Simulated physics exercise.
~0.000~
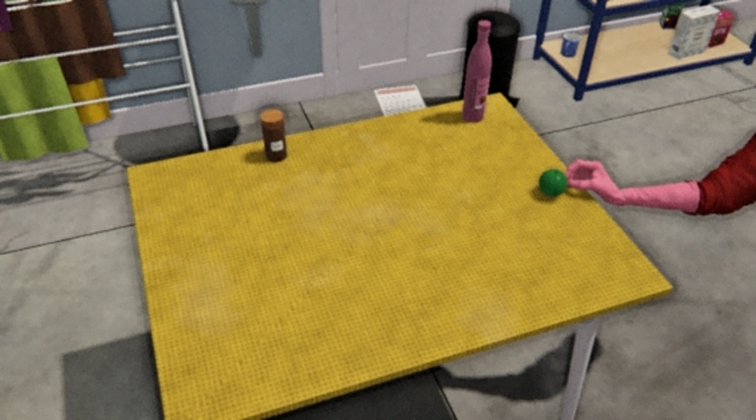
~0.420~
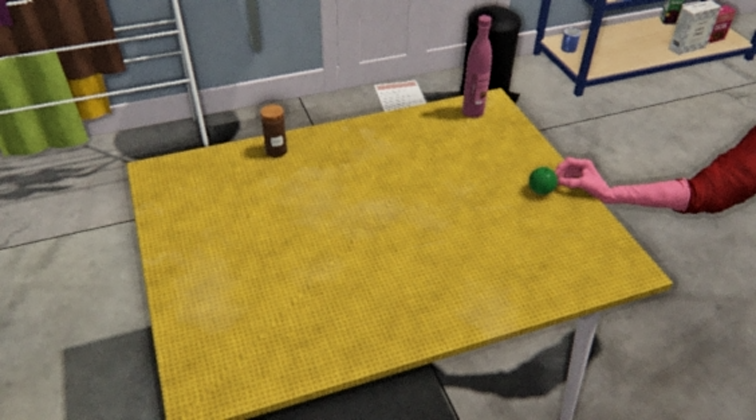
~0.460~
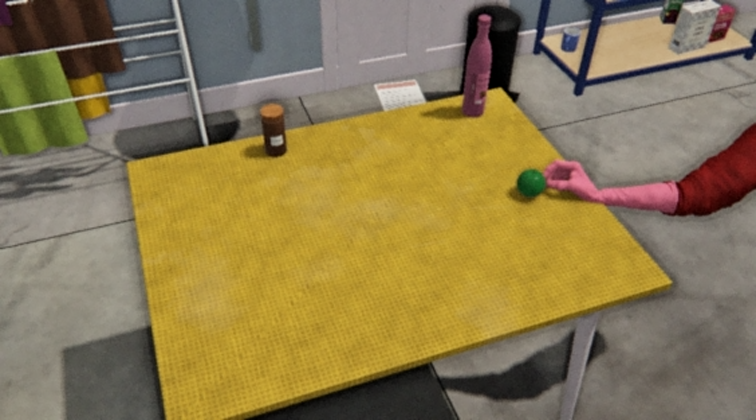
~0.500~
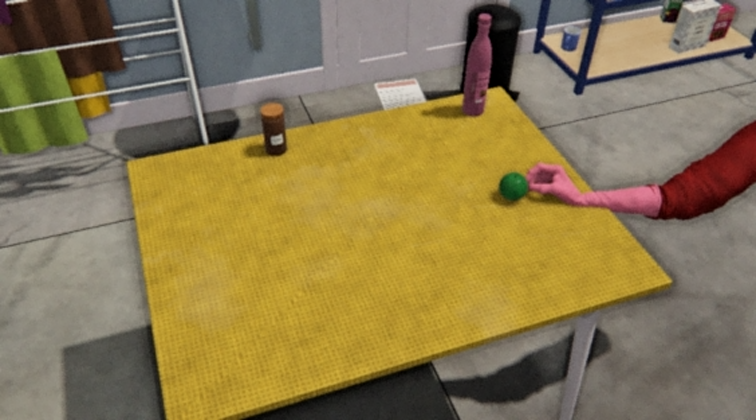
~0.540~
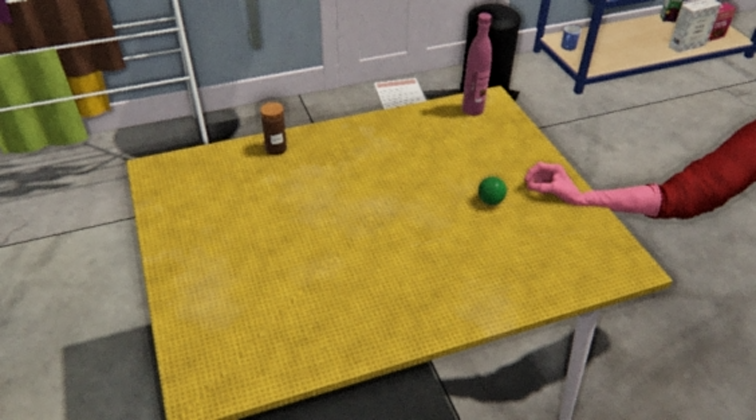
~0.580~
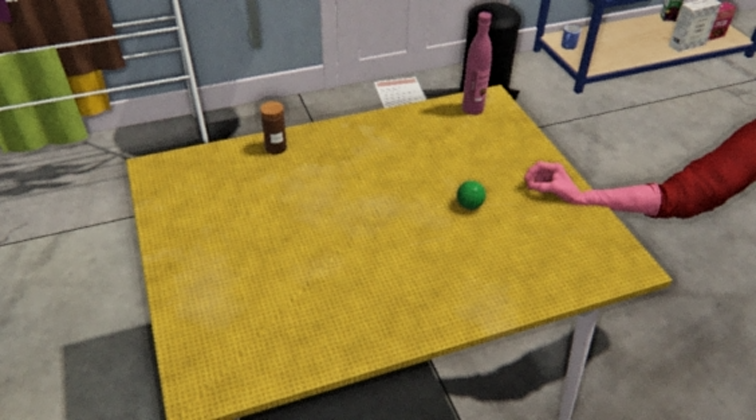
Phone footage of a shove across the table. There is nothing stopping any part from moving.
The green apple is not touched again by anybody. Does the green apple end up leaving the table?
Yes.
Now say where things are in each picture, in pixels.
The first frame shows under the hand; green apple (553, 183).
The second frame shows under the hand; green apple (543, 181).
The third frame shows under the hand; green apple (531, 183).
The fourth frame shows green apple (513, 187).
The fifth frame shows green apple (493, 191) moved about its own width.
The sixth frame shows green apple (471, 195) moved well along.
By 0.78 s, green apple moved well along near (365, 221).
By 1.08 s, green apple moved well along near (206, 259).
By 1.38 s, green apple now off the table.
By 1.68 s, things are still on the move.
When it is over (1.8 s), off the table, green apple.
